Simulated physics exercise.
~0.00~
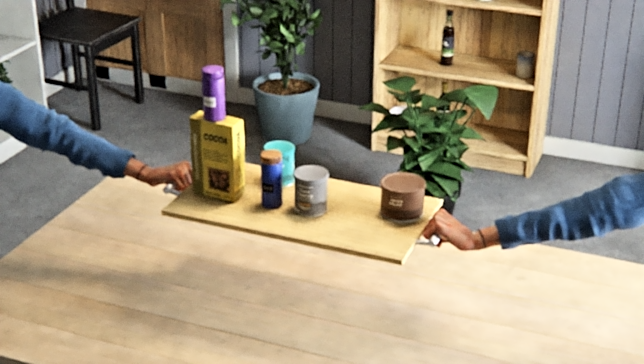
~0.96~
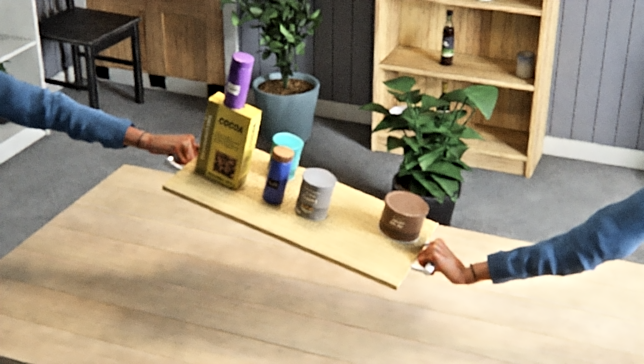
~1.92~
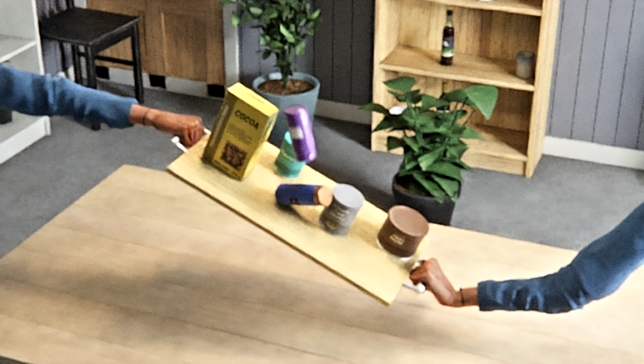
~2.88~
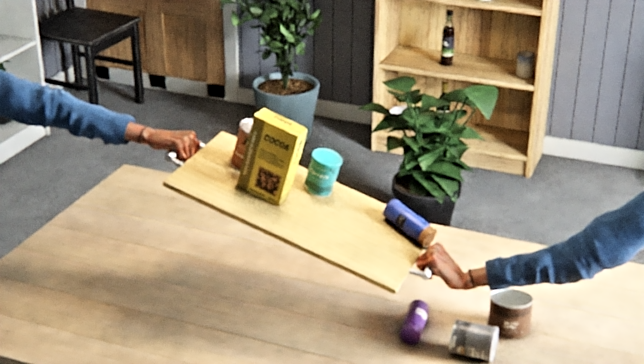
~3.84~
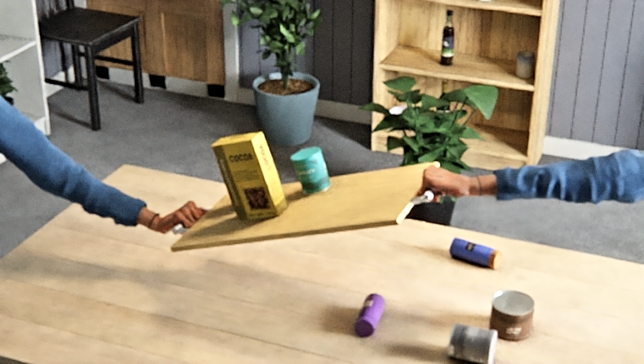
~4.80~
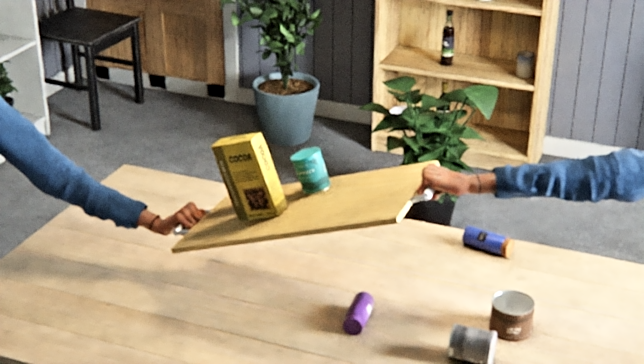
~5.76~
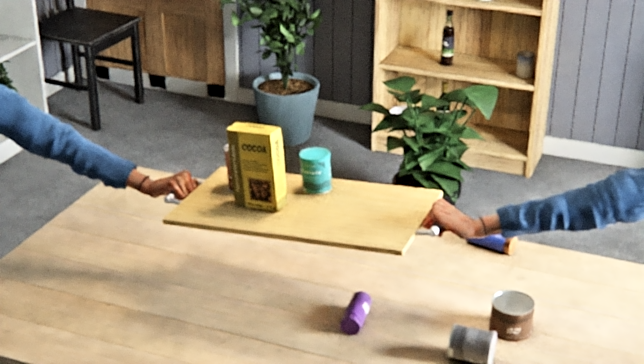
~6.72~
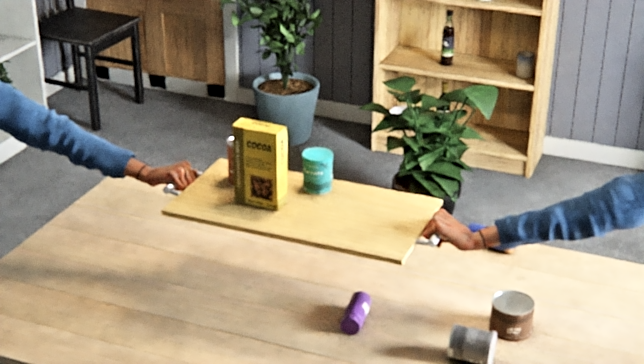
Two hands tilting a loaded tray right, then left, spilling four containers onto the table, then levelling it with the yellow packet upright.
